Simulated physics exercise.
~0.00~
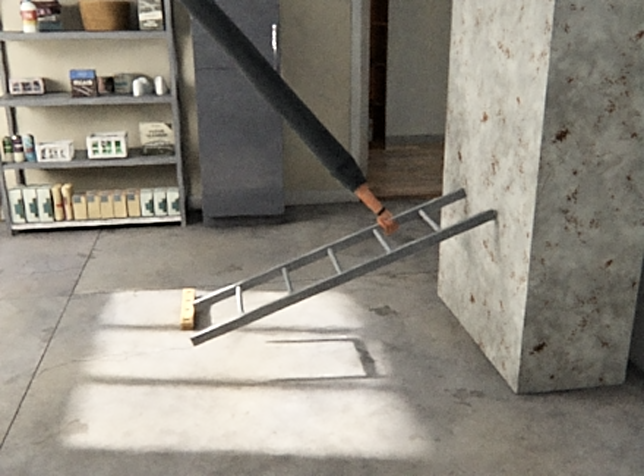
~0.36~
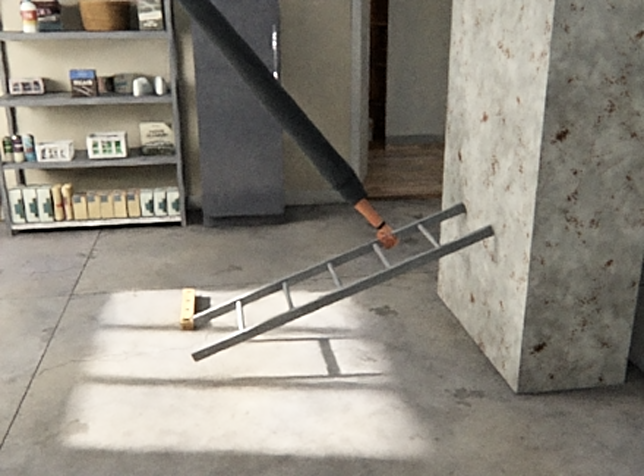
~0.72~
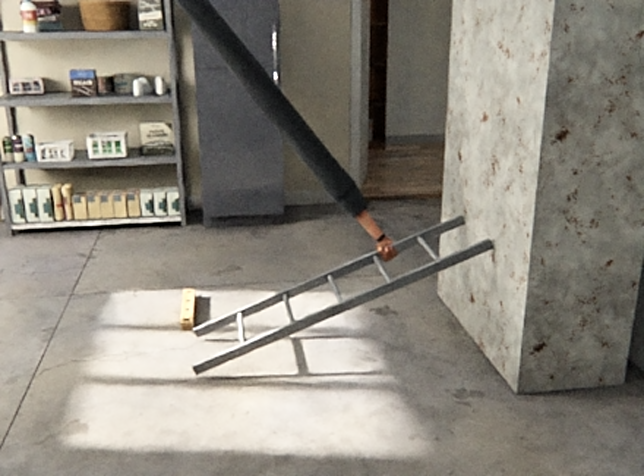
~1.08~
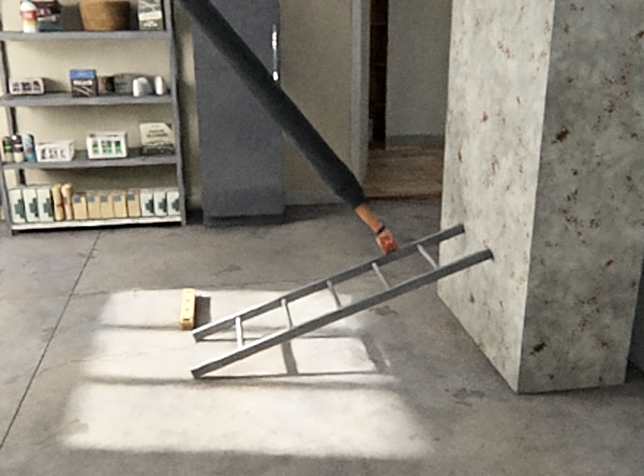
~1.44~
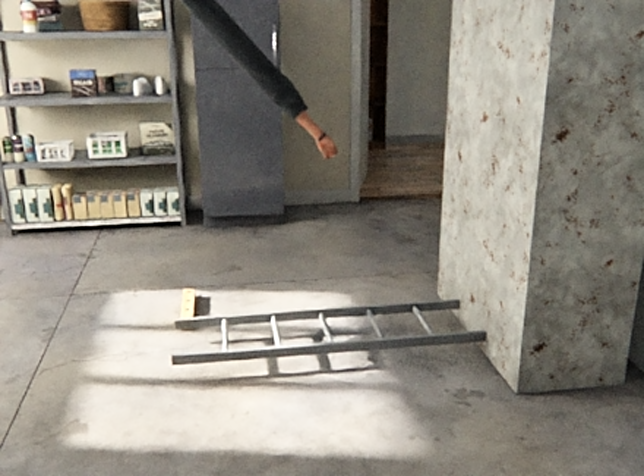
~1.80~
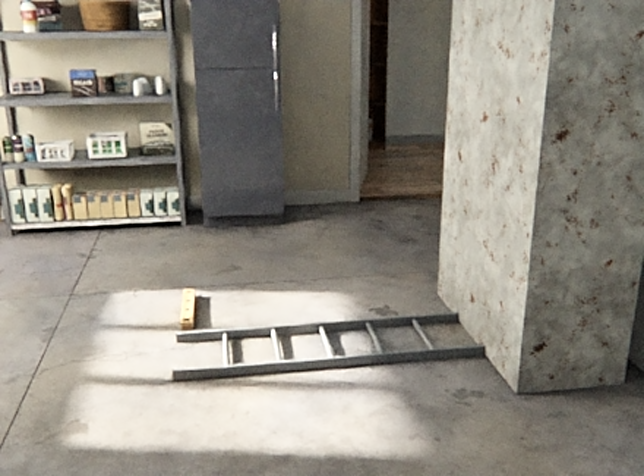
Grey ladder-like rack leaning against a speckled pillar slides down as a hand releases it, ending flat on the concrete floor.
